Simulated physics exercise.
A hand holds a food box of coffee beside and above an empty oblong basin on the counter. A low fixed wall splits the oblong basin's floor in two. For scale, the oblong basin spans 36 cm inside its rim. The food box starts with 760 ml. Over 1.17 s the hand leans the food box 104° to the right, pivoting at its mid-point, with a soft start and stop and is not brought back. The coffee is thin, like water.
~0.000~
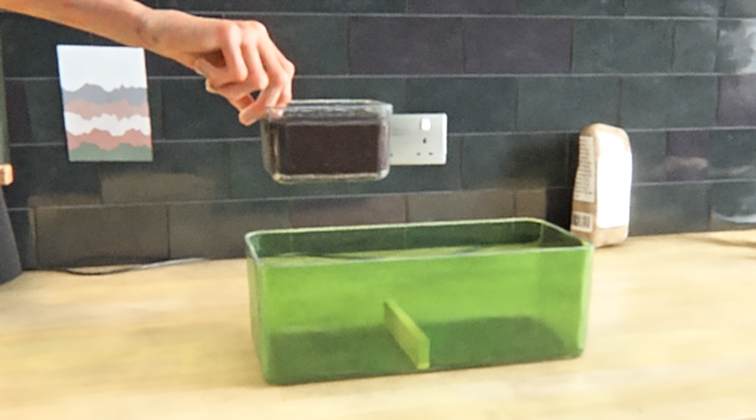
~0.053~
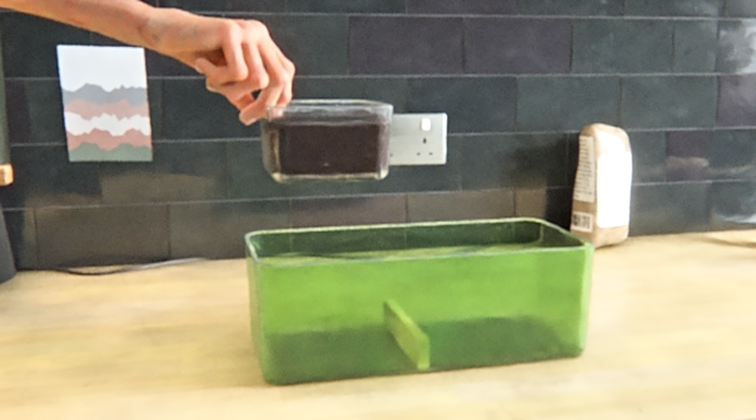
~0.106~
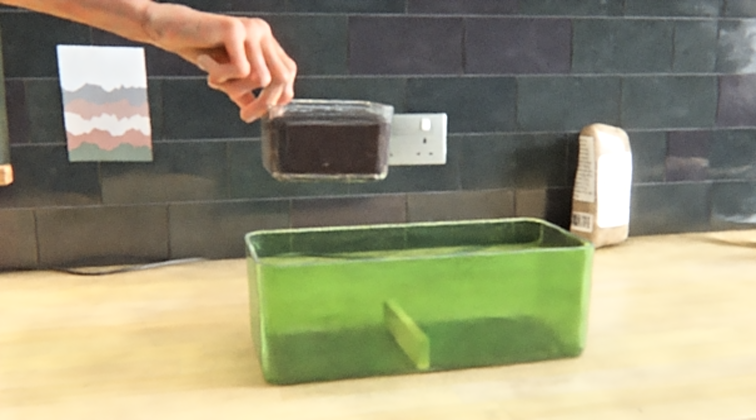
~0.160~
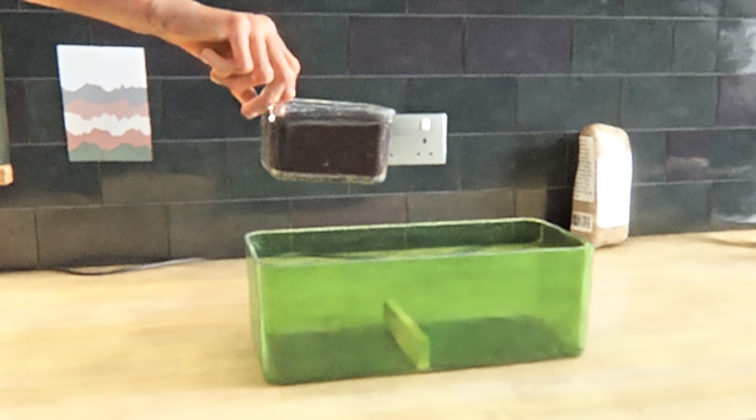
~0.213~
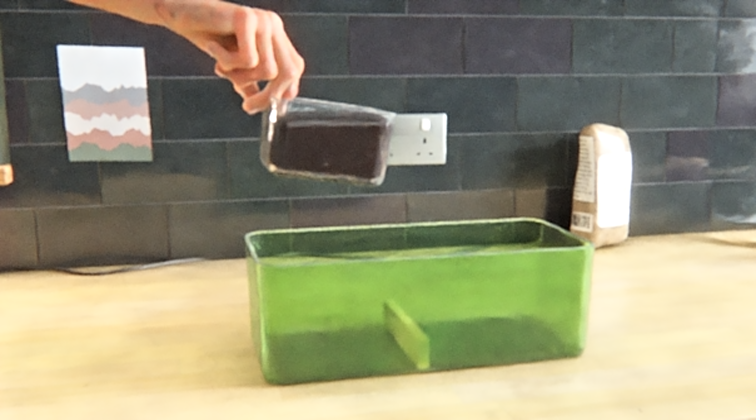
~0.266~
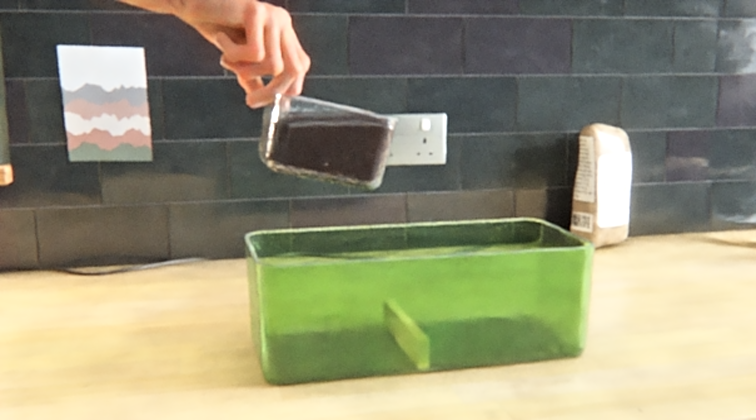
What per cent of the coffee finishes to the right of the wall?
About 76 per cent.
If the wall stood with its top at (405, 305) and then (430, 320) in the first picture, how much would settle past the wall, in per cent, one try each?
First 80, then 65 per cent.
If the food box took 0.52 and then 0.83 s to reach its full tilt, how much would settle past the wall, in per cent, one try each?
In turn about 75 and 75 per cent.
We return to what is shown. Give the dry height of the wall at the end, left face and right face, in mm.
Some 24 mm on the left and 12 mm on the right.
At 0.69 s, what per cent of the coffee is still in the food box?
About 52 per cent.
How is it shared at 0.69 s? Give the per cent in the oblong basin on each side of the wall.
Left about 1, right about 18.
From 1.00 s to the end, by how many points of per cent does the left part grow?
Near 12 in a hundred.
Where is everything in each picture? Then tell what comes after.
In the first frame, it leans 0°; its right rim is at (381, 105); the coffee meets the walls at (265, 116) and (378, 115); the oblong basin's rim runs from (251, 250) to (566, 233); the wall's top is at (404, 319).
In the second frame, it leans 1°; its right rim is at (382, 106); the coffee meets the walls at (266, 116) and (378, 115).
In the third frame, it leans 2°; its right rim is at (382, 107); the coffee meets the walls at (266, 116) and (379, 115).
In the fourth frame, it leans 5°; its right rim is at (384, 110); the coffee meets the walls at (267, 116) and (380, 116).
In the fifth frame, it leans 8°; its right rim is at (385, 114); the coffee meets the walls at (268, 116) and (381, 116).
In the sixth frame, it leans 13°; its right rim is at (387, 119); the coffee meets the walls at (270, 117) and (384, 117).
Then, 0.69 s in, the tilt is 66° and 52 per cent is still to pour, 1 is left of the wall and 19 right of it.
Then, 1.00 s in, the tilt is 98° and 10 per cent is still to pour, 11 is left of the wall and 73 right of it.
Then, 1.32 s in, the tilt is 104° and 0 per cent is still to pour, 22 is left of the wall and 77 right of it.
Then, 1.67 s in, the tilt is 104° and 0 per cent is still to pour, 23 is left of the wall and 77 right of it.
Finally, 23 per cent lies left of the wall, 76 right of it and 0 outside.
